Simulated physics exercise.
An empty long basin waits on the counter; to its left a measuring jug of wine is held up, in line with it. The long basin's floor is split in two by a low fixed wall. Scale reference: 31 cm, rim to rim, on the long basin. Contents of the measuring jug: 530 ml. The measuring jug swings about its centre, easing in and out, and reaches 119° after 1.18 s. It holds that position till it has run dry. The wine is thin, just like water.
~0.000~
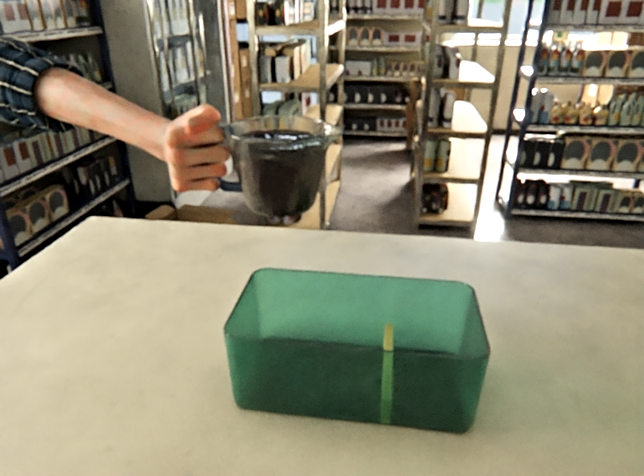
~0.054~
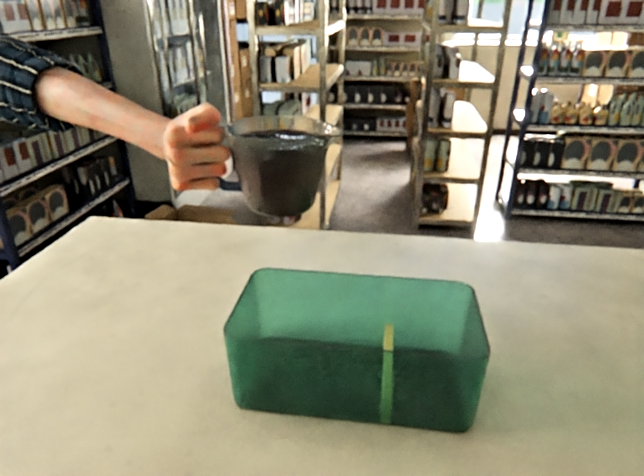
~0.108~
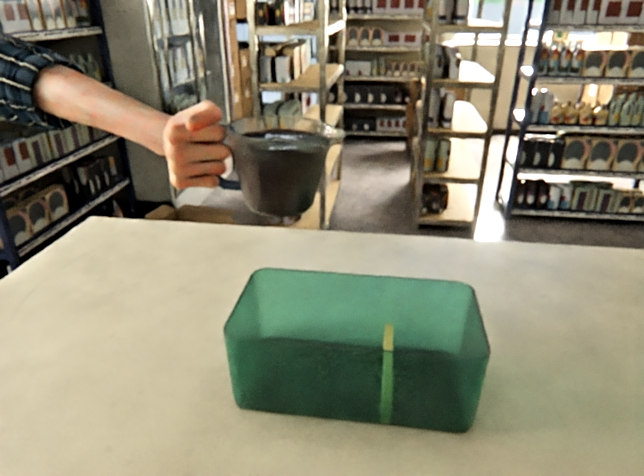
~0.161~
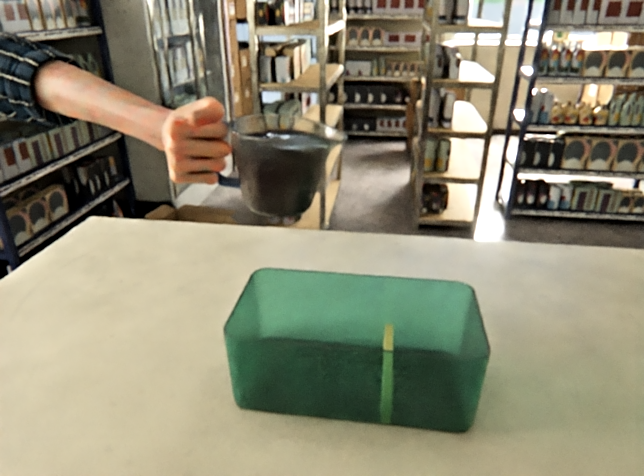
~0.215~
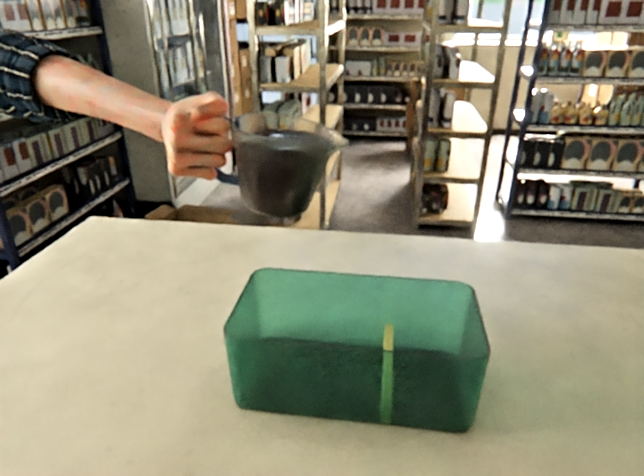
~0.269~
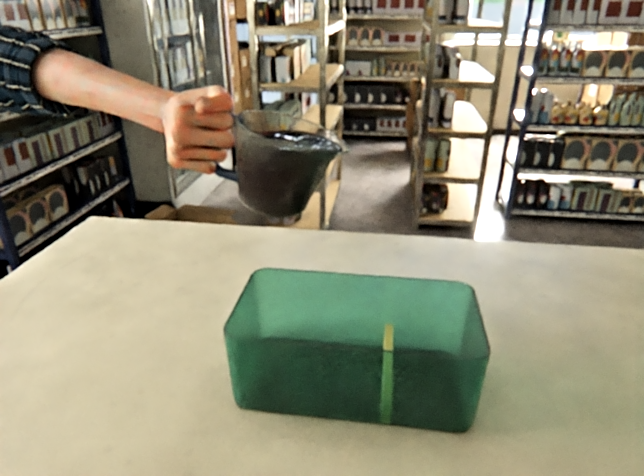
A hand and forearm in a dark plaid sleeve reach in from the left, holding a clear measuring jug of dark wine above a pale counter, seen from slightly above in a room lined with stocked shelves. An empty, translucent green long basin with a yellowish-green upright strip sits lower right of the jug. The hand gradually tilts the jug rightward, while the basin and the view stay still.
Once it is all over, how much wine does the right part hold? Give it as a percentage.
The right part holds about 48 per cent.
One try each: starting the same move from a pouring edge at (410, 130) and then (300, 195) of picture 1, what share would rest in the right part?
Roughly 65 per cent the first time and 5 per cent the second.
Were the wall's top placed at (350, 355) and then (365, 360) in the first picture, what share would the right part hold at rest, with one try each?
The first gives near 85 per cent and the second near 75 per cent.
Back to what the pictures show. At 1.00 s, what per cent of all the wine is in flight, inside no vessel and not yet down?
Around 10 percent of the liquid.
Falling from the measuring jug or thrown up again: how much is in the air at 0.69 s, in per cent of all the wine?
Close to 32 in a hundred.
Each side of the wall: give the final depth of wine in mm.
Some 8 mm on the left and some 16 mm on the right.
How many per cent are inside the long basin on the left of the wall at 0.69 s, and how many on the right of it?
3 left and 14 right, roughly.
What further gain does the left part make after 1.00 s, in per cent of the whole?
It comes to some 10 per cent.
By 0.69 s the tilt is 75° and 52 per cent is still to pour, 3 is left of the wall and 14 right of it.
By 1.00 s the tilt is 113° and 2 per cent is still to pour, 41 is left of the wall and 47 right of it.
By 1.33 s the tilt is 119° and 0 per cent is still to pour, 51 is left of the wall and 47 right of it.
By 1.68 s the tilt is 119° and 0 per cent is still to pour, 51 is left of the wall and 48 right of it.
At rest 51 per cent lies left of the wall, 48 right of it and 2 outside.
